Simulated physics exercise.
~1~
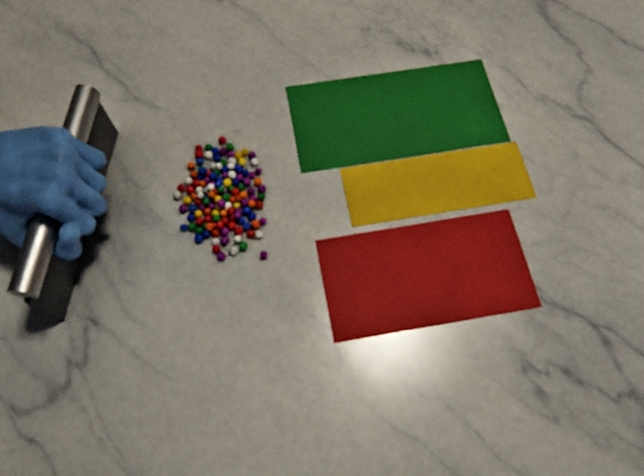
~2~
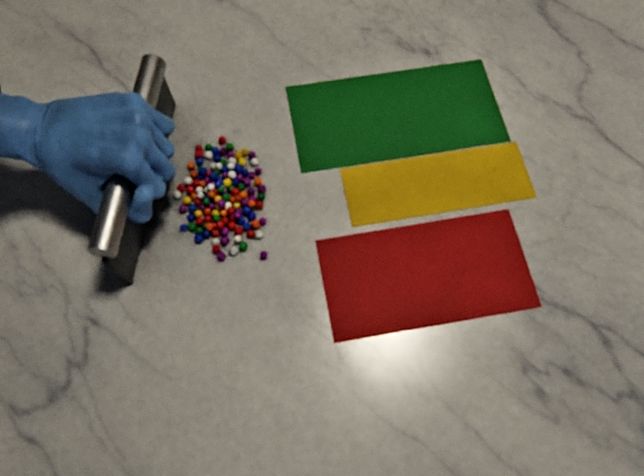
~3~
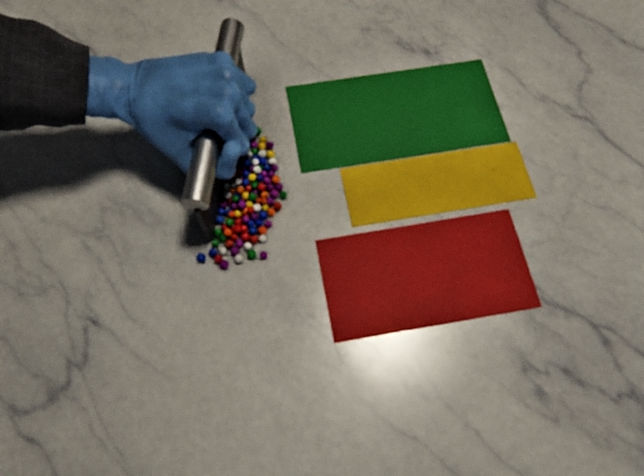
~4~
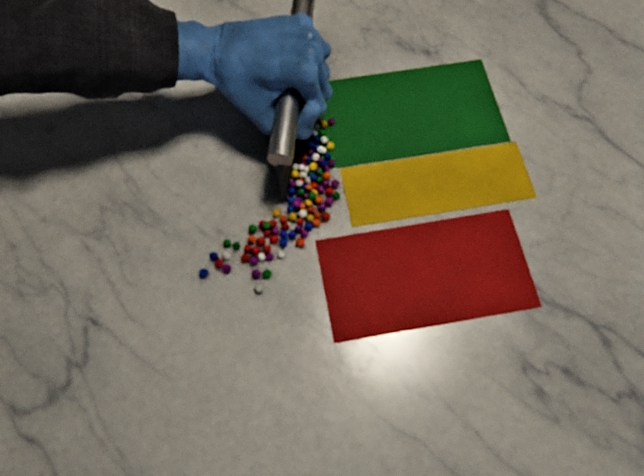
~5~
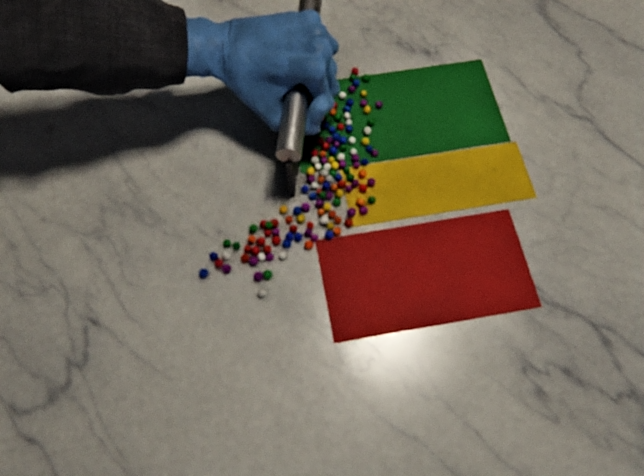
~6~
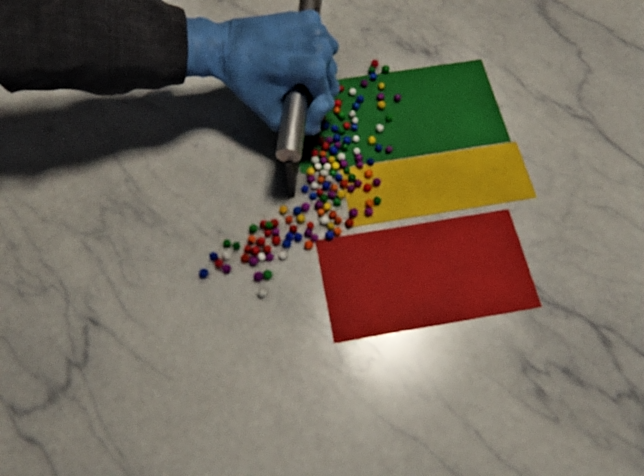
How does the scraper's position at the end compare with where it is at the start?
At the start the scraper is at the far left, on bare surface to the left of the beads. By the end it is farther right and higher up, beside the left edge of the green sheet.
